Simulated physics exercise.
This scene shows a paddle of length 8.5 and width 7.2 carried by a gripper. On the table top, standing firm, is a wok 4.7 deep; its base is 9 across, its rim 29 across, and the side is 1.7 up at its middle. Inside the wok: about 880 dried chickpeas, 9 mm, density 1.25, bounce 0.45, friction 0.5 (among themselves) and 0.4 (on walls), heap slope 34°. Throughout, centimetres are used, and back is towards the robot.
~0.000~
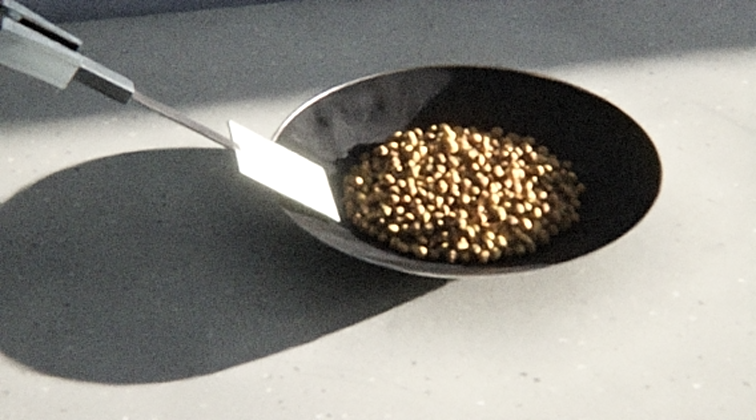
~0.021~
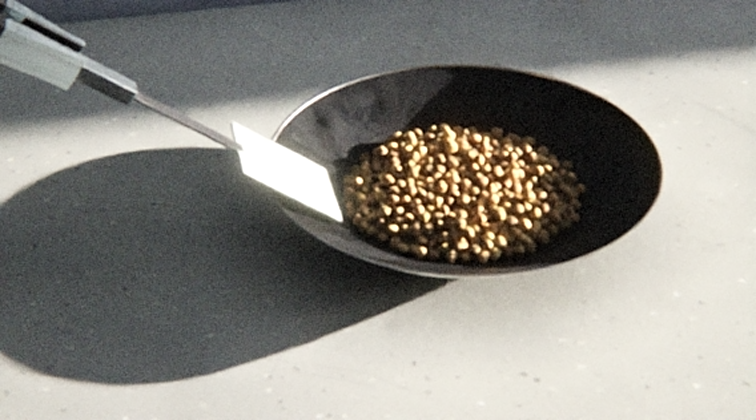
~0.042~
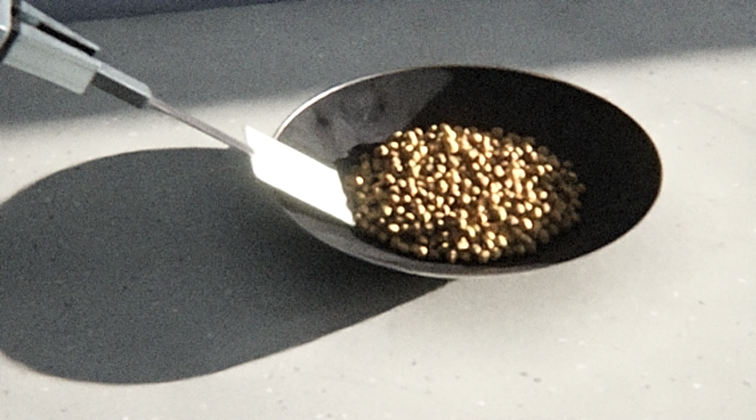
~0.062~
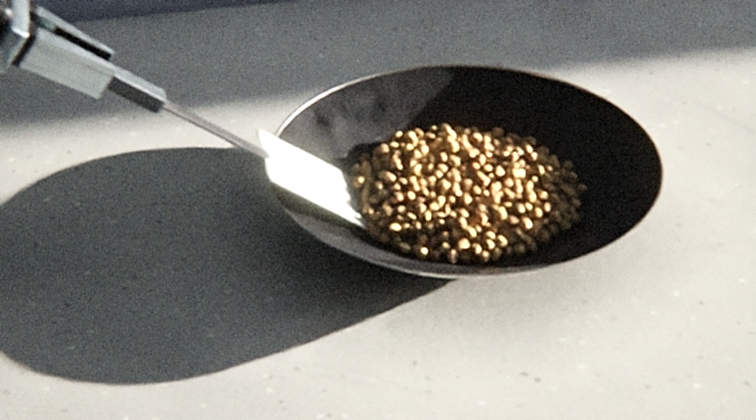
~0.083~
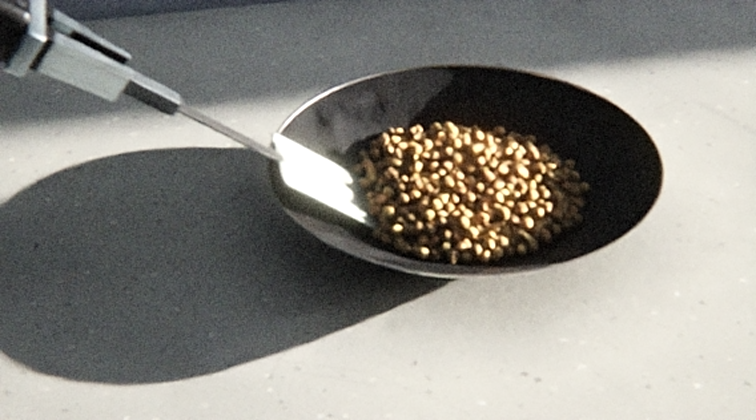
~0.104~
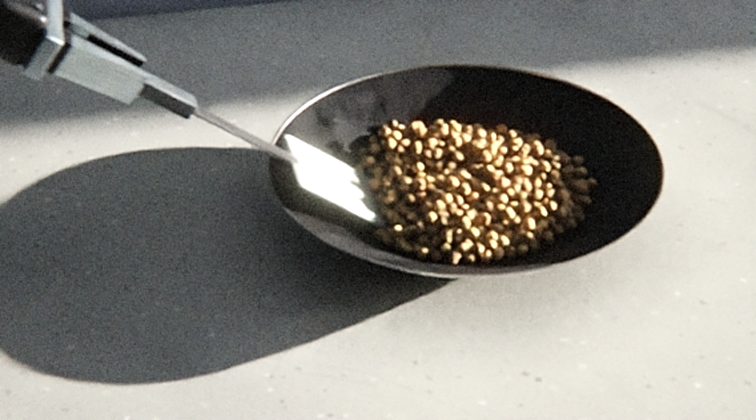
On a pale speckled tabletop in bright light, a gripper slid a flat paddle rightward and slightly down into a dark wok, nudging the heap of dried chickpeas a little to the right.
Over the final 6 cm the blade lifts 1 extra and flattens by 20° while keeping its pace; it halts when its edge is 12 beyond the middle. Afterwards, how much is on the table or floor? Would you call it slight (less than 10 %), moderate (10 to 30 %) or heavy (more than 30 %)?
I would call it moderate, 10 to 30 %.
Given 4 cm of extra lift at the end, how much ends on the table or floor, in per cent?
Some 20 in a hundred.
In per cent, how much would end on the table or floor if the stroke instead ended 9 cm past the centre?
I'd expect close to 10 per cent then.
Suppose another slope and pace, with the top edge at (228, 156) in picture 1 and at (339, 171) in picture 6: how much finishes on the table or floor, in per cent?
Some 40 per cent.
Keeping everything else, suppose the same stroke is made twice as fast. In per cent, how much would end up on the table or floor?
Around 40 per cent would finish on the table or floor.
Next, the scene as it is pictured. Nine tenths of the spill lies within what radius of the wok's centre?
It comes to about 30 cm.
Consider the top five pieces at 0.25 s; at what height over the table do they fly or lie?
About 5 cm.
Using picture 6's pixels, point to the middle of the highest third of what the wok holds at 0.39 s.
Centre: Roughly (595, 143) in the last picture.
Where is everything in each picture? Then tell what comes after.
The first picture shows paddle top edge at (234, 146), sloping 37°; upper third of the load around (461, 182), from x 345 to 580, top at y 130; 877 in the wok.
The second picture shows paddle top edge at (237, 147), sloping 37°; upper third of the load around (461, 182), from x 345 to 580, top at y 130.
The third picture shows paddle top edge at (249, 151), sloping 37°; upper third of the load around (461, 182), from x 350 to 580, top at y 130.
The fourth picture shows paddle top edge at (264, 155), sloping 37°; upper third of the load around (460, 182), from x 355 to 580, top at y 130.
The fifth picture shows paddle top edge at (278, 158), sloping 37°; upper third of the load around (463, 180), from x 355 to 585, top at y 130.
The sixth picture shows paddle top edge at (292, 160), sloping 37°; upper third of the load around (471, 177), from x 360 to 590, top at y 125; 877 in the wok.
By 0.25 s, sloping 37°, highest piece 5 above the table; 877 in the wok.
By 0.39 s, sloping 32°, highest piece 6 above the table; 876 in the wok, 1 on the blade or in flight.
By 0.66 s, sloping 17°, highest piece 7 above the table; 686 in the wok, 186 on the table or floor, 5 on the blade or in flight.
By 1.71 s, sloping 17°, highest piece 6 above the table; 682 in the wok, 195 on the table or floor.
Final count, 682 in the wok, 195 on the table or floor. That is 22 % on the table or floor.
